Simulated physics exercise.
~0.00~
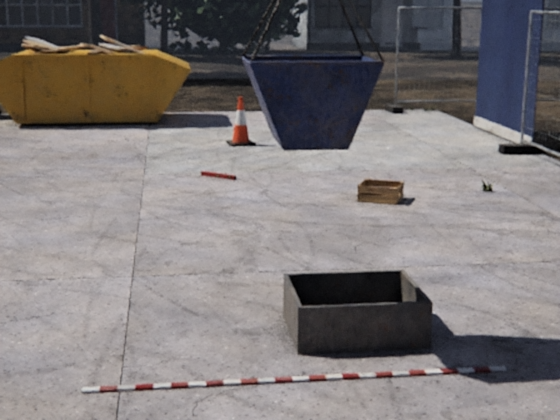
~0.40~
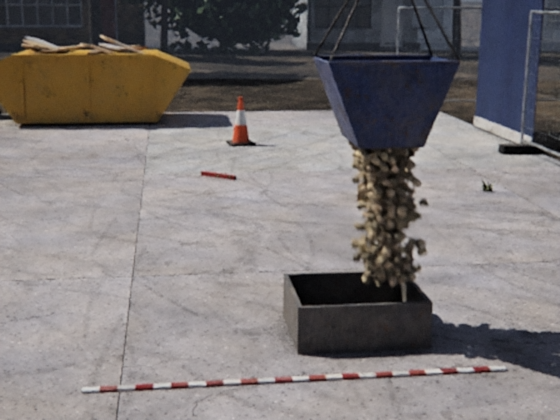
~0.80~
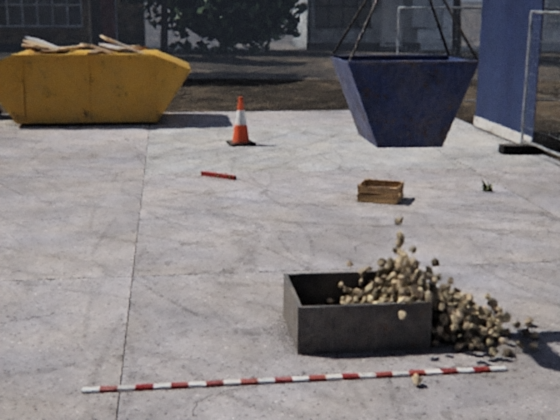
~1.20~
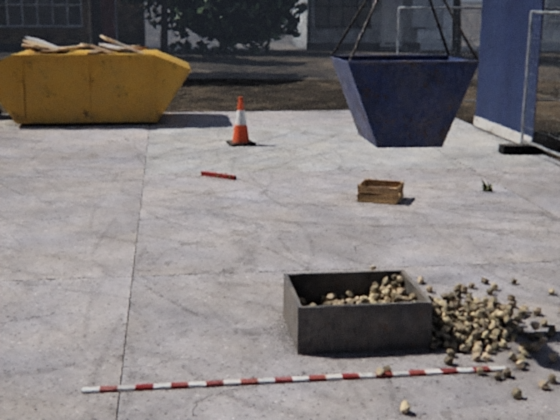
Concrete yard with a blue crane skip moving right and dropping stones, about half landing in a grey bin, the rest scattering right.
